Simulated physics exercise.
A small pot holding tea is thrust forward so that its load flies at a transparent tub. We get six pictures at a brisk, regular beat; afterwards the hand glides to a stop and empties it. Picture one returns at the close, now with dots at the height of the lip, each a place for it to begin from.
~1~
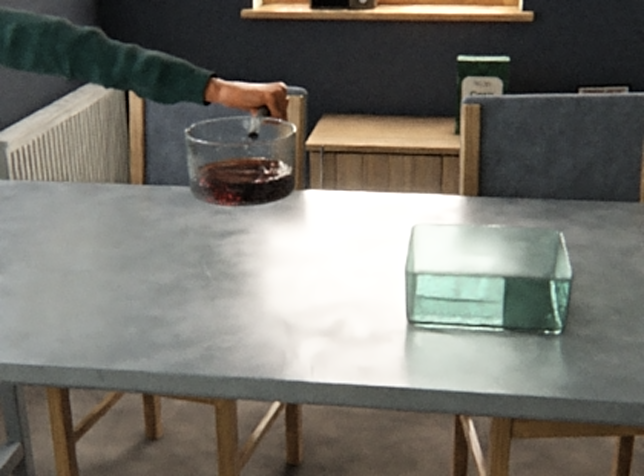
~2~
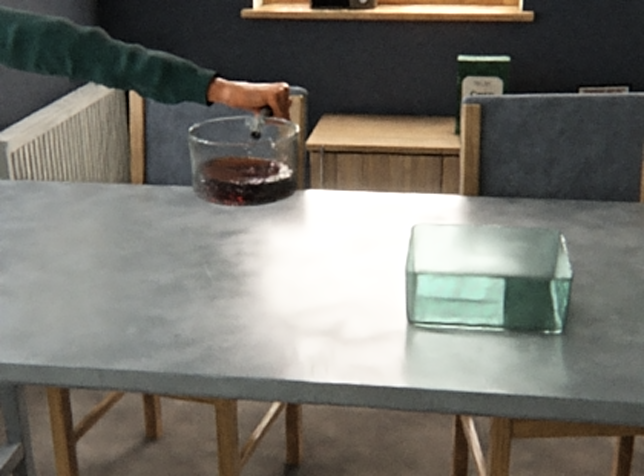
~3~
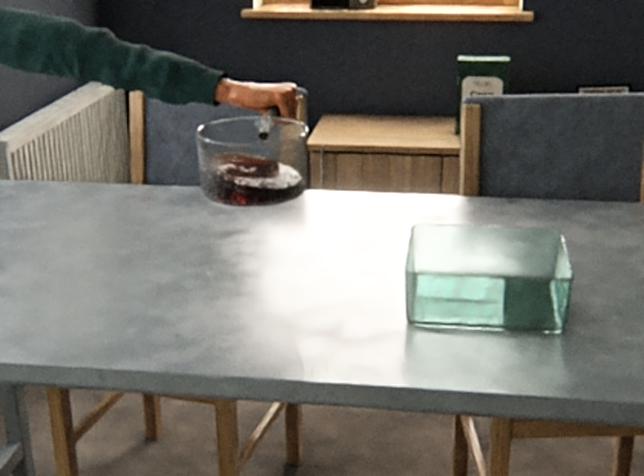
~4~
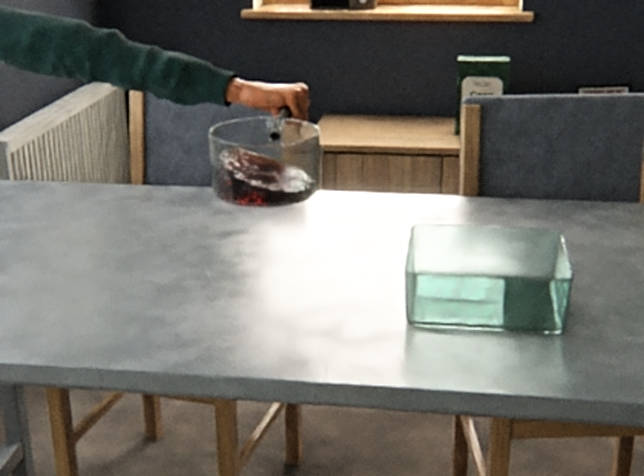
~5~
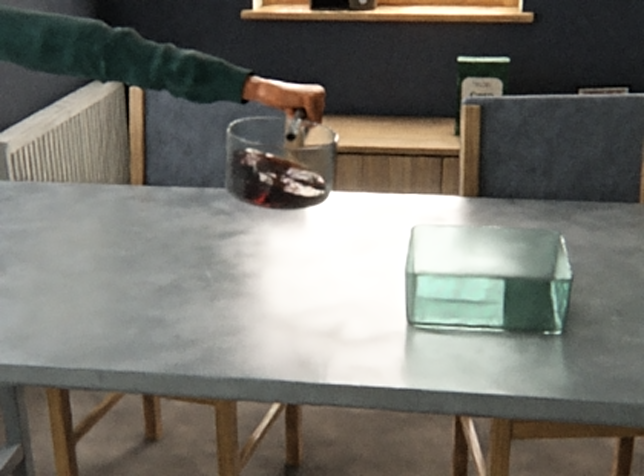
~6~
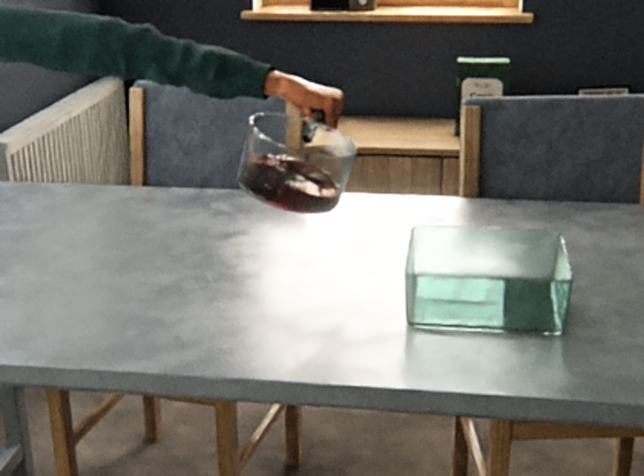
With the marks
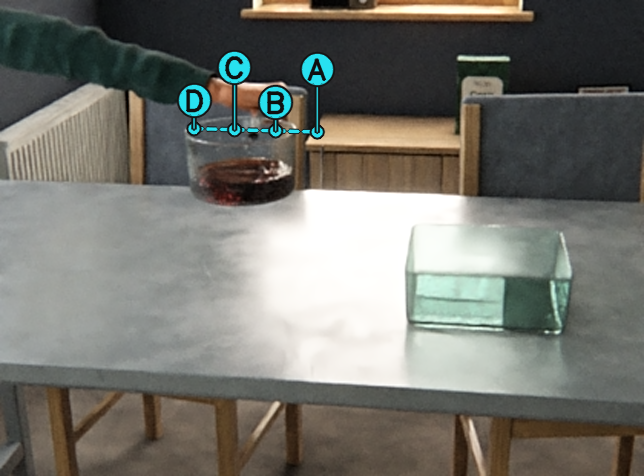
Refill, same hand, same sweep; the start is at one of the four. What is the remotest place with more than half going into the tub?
I would pick spot A.
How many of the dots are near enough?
One.
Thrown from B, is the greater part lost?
Yes.
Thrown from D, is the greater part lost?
Yes, that goes wrong.
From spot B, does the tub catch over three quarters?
No, it does not.
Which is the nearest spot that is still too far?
That would be B.
On the marked copy, A at (317, 131); B at (275, 130); C at (234, 129); D at (194, 128).
With A, about 65 % lands in the tub, 24 % falls short and 10 % goes beside or beyond.
With B, about 34 % lands in the tub, 60 % falls short and 6 % goes beside or beyond.
With C, about 4 % lands in the tub, 96 % falls short.
With D, about 0 % lands in the tub, 100 % falls short.
